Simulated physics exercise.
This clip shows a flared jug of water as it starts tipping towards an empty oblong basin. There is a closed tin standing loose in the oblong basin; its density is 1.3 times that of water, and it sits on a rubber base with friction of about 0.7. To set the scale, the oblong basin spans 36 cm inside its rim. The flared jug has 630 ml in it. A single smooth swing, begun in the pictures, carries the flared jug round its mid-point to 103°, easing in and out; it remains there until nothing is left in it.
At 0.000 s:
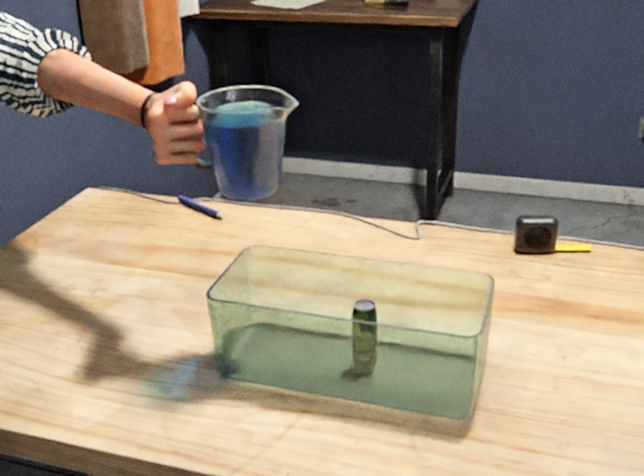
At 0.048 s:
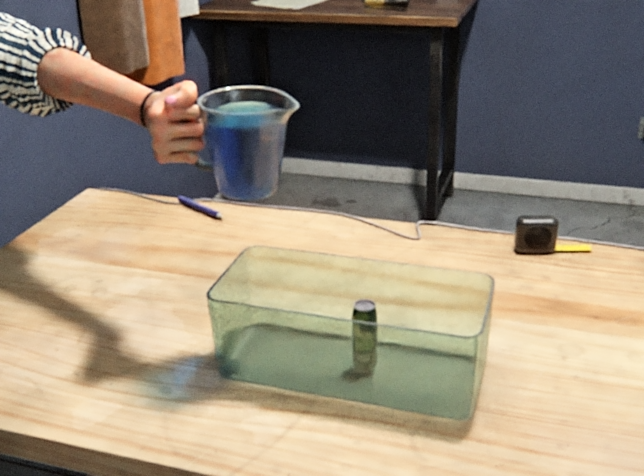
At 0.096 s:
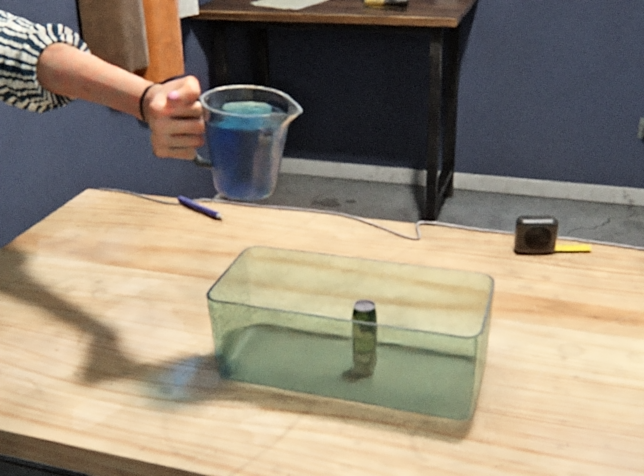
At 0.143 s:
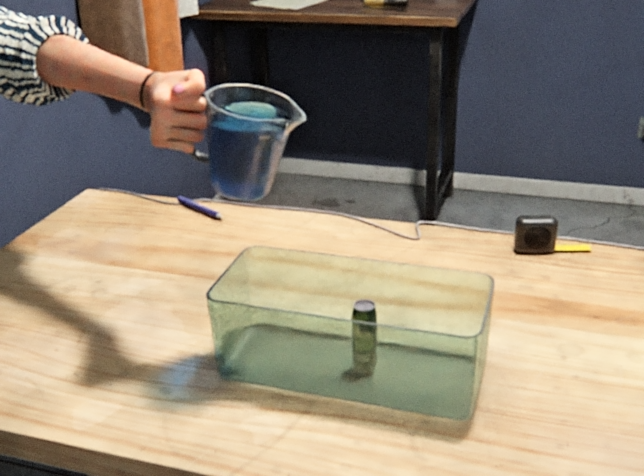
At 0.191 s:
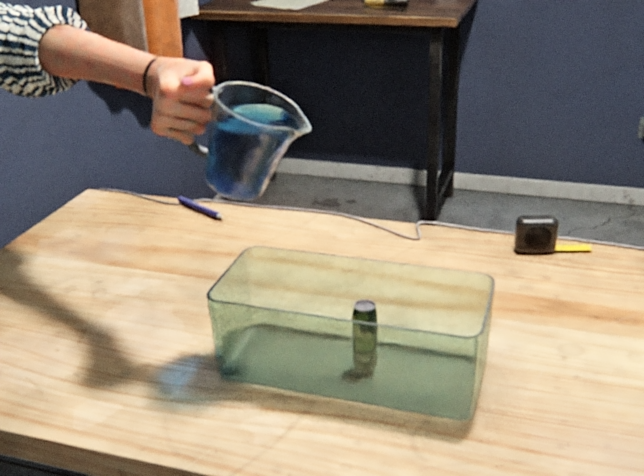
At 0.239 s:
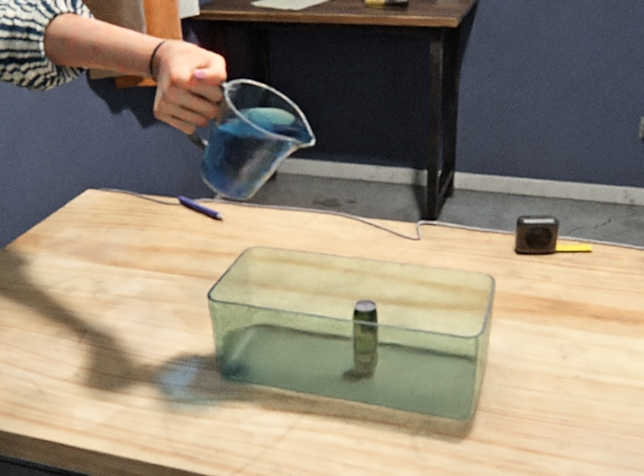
A jug of blue water held by a hand tilts smoothly to the right above a clear basin with a small upright tin inside.
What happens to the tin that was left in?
It is knocked down.
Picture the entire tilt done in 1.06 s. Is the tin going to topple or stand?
Outcome - the tin remains standing.
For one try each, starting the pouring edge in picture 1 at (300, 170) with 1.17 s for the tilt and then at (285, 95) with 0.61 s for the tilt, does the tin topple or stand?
Run one: It does not tip. Run two: It tumbles.
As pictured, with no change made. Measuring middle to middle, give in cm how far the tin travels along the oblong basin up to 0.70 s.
I'd put it at around 1 centimetres.
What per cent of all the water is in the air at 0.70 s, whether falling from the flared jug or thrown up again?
20 per cent or so.
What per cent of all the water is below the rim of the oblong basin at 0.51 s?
Around 14 percent.
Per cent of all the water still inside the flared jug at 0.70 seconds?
Near 10 percent, more or less.
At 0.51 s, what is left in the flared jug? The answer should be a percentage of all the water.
About 50 per cent.
Then, 0.51 s in, the tilt is 93° and 51 per cent is still to pour; the tin stands where it began.
Then, 0.70 s in, the tilt is 103° and 10 per cent is still to pour; the tin stands 1 cm from where it began.
Then, 0.91 s in, the tilt is 103° and 1 per cent is still to pour; the tin leans 28°.
Then, 1.13 s in, the tilt is 103° and 0 per cent is still to pour; the tin lies on its side.
Finally, the tin lies on its side.
